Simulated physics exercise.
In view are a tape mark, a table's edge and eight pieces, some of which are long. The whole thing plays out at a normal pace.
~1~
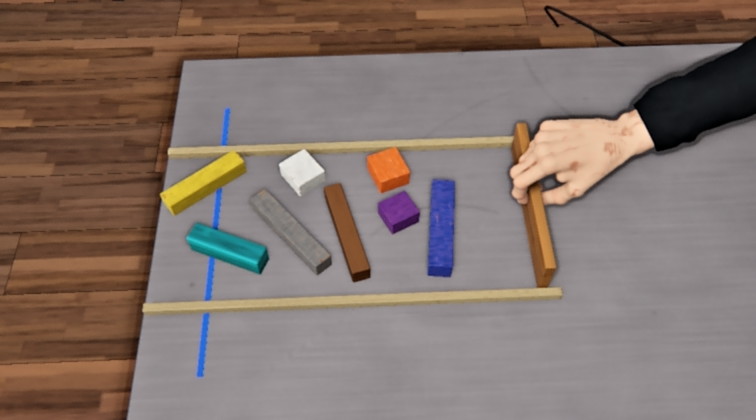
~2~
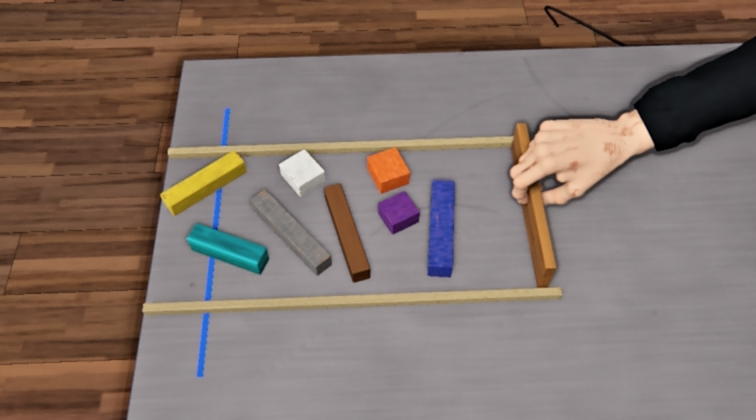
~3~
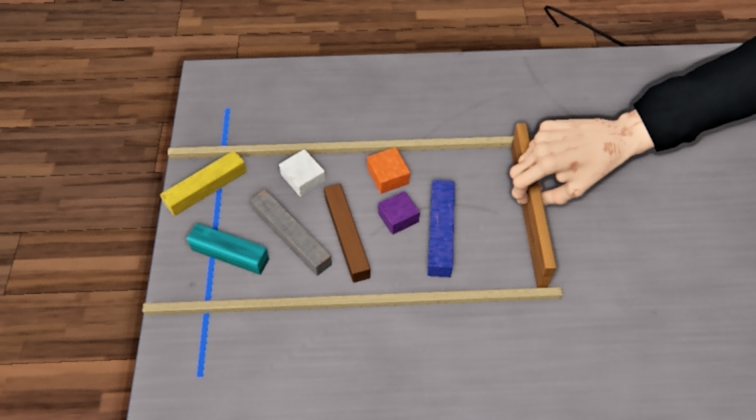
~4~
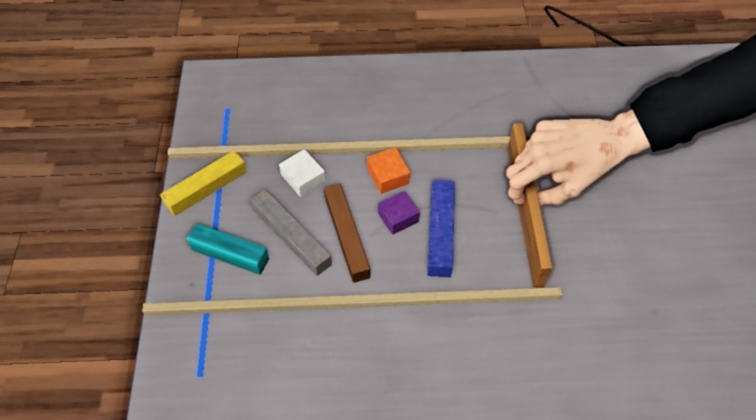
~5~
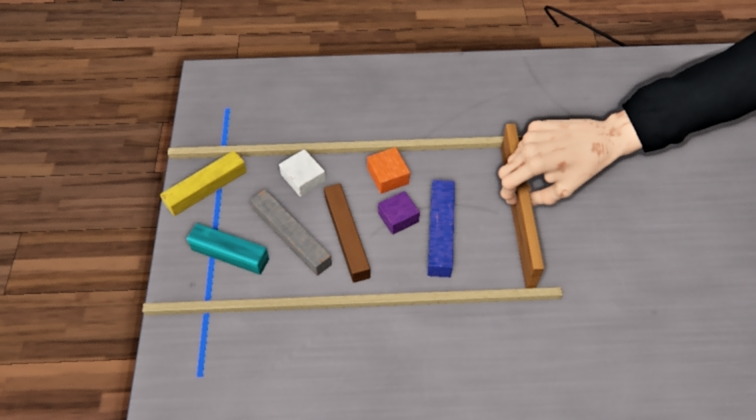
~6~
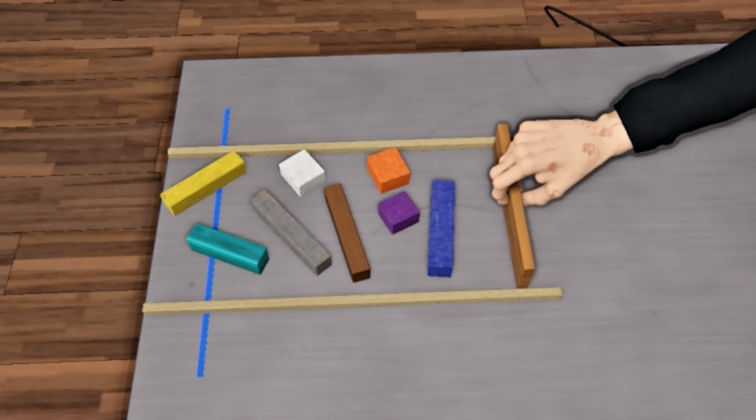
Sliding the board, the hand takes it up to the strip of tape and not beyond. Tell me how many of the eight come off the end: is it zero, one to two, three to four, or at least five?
Honestly, a fair few fall - three or four of them.
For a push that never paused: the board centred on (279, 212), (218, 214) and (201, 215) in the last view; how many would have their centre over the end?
0, 3 and 5.
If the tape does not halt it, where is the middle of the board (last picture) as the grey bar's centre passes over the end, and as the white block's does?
Roughly (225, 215); for the second one, roughly (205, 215).
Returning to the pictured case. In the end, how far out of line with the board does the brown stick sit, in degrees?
Close to 30°.
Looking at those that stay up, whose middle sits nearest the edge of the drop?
Answer - the brown stick.
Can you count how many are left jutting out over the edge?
The count would be 2.
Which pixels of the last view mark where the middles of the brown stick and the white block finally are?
The brown stick comes to rest close to (155, 243), while the white block rests close to (171, 169).
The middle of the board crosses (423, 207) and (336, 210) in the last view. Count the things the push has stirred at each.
That gives 2 for the first and 7 for the second.
Soon after, none off yet; yellow bar at rest near (205, 183); turquoise stick at rest near (228, 249); grey bar at rest near (291, 231).
In the end, the number that fall off is three or four; gone, grey bar, turquoise stick and yellow bar.
